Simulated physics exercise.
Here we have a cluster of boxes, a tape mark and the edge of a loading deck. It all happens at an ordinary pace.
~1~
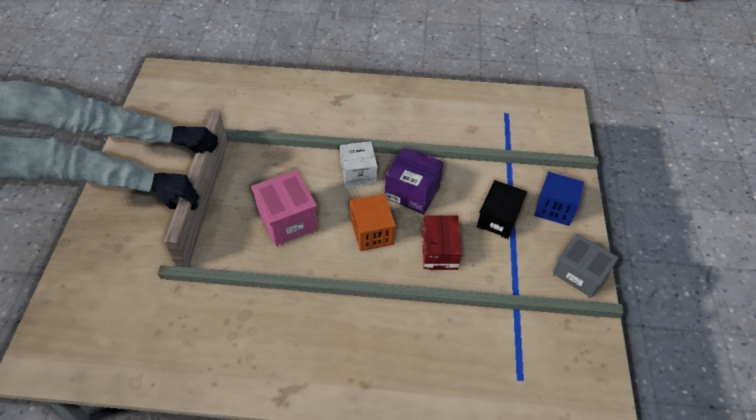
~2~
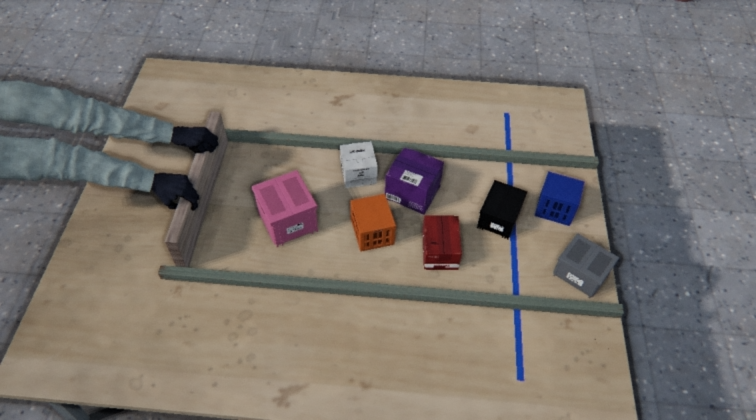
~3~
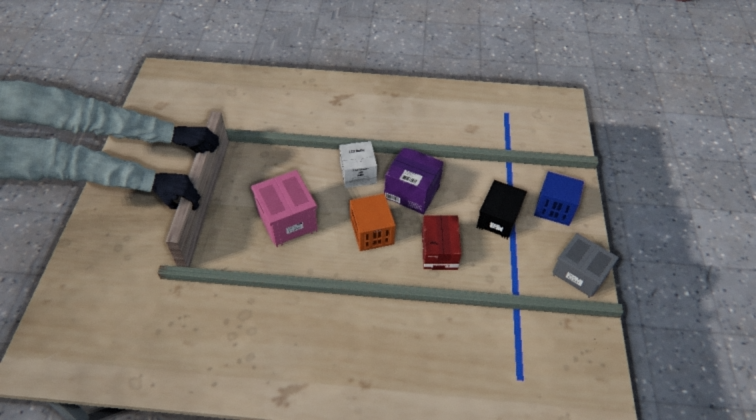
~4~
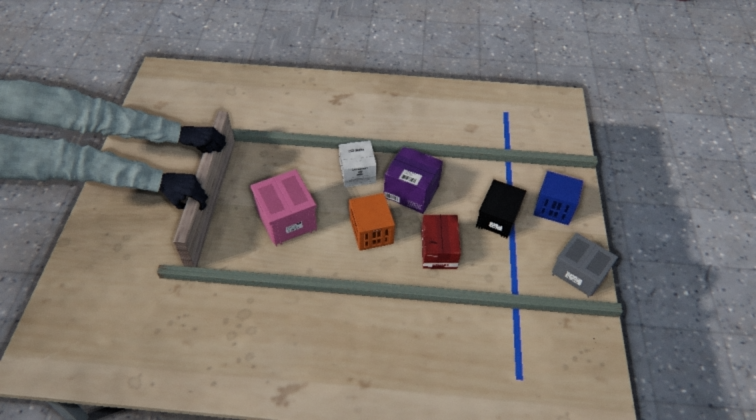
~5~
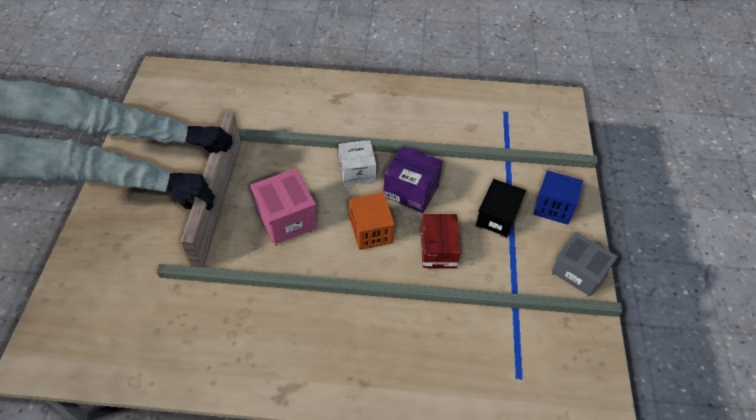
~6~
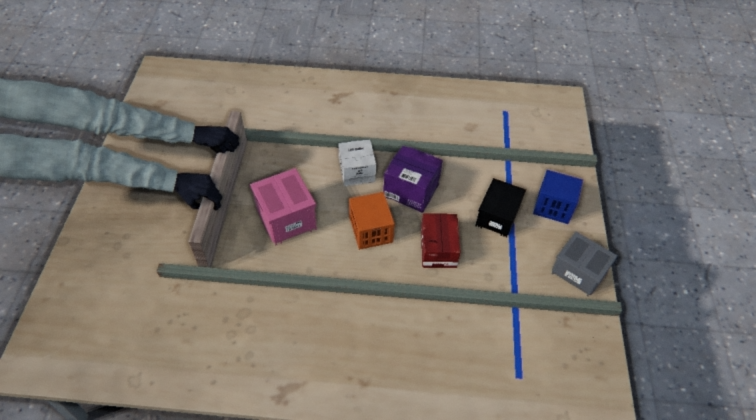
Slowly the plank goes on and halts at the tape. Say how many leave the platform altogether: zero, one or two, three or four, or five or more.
The number that fall off is three or four.
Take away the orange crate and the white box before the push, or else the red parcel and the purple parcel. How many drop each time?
It would be 2 and 1.
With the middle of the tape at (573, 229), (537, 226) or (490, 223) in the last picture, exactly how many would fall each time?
The counts: 6, 4 and 2.
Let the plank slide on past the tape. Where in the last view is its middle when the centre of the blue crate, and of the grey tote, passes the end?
About (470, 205), and (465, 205) for the other.
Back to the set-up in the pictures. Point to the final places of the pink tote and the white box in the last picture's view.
The pink tote stops around (541, 239); the white box around (528, 178).
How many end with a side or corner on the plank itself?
It touches 2.
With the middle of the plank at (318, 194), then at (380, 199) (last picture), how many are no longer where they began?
At the one place 2, at the other 5.
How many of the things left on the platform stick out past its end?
The number is 0.
A little later, none off yet; grey tote at rest near (583, 264); blue crate at rest near (558, 197); black tote at rest near (500, 208).
Next, none off yet; grey tote at rest near (583, 264); blue crate at rest near (558, 197); black tote shifted a little near (515, 206).
When it is over, the number that fall off is three or four; down, red parcel, black tote, blue crate and grey tote.
